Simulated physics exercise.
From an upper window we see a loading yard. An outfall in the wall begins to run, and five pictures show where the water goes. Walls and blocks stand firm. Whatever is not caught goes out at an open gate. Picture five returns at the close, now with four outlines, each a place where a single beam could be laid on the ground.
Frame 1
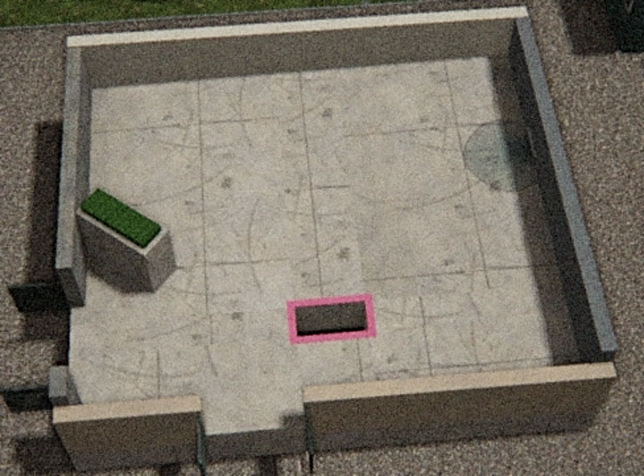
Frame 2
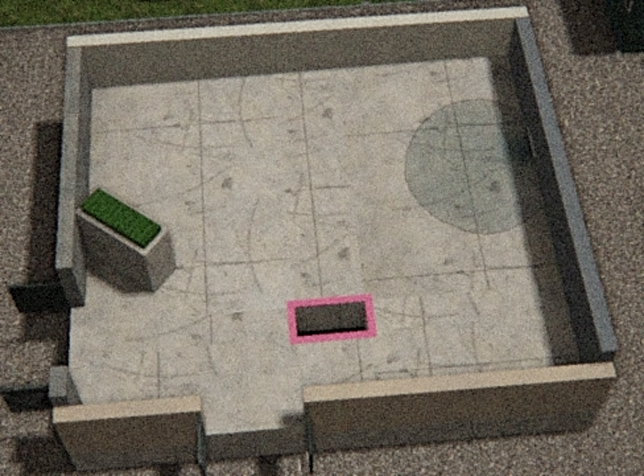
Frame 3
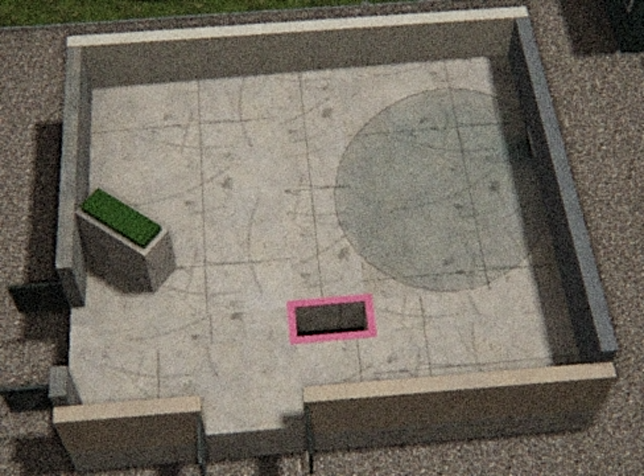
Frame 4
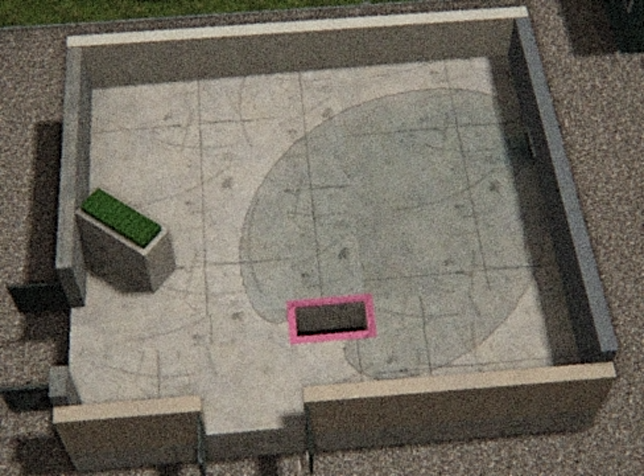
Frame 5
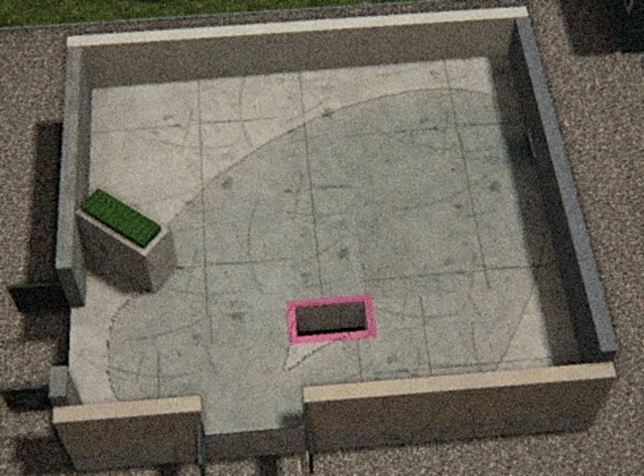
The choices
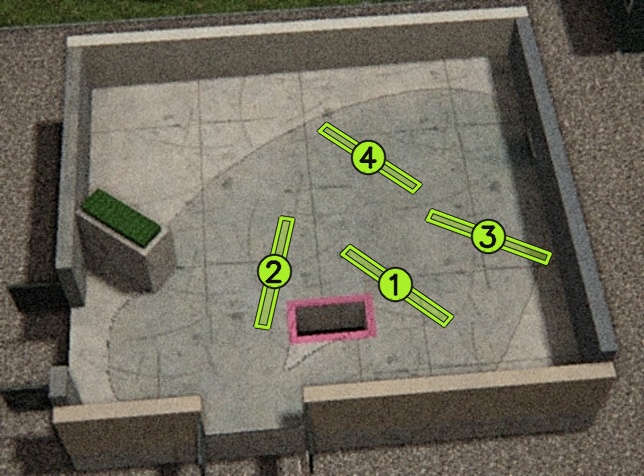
Water spreads across the walled yard from the right side, reaching around the pink-edged gully.
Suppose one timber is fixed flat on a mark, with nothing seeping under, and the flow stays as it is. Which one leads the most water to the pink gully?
2.
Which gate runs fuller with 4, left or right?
More leaves on the left.
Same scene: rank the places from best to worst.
The order is 2, 4, 3, 1.
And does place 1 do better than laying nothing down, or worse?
Place 1 is worse.
In lime, 1 from (346, 250) to (447, 320); 2 from (262, 326) to (287, 218); 3 from (429, 215) to (548, 258); 4 from (323, 127) to (416, 188).
For place 1, about 3 % of the stream goes into the pink gully, about 95 % out by the gates.
For place 2, about 45 % of the stream goes into the pink gully, about 52 % out by the gates.
For place 3, about 18 % of the stream goes into the pink gully, about 79 % out by the gates.
For place 4, about 30 % of the stream goes into the pink gully, about 69 % out by the gates.
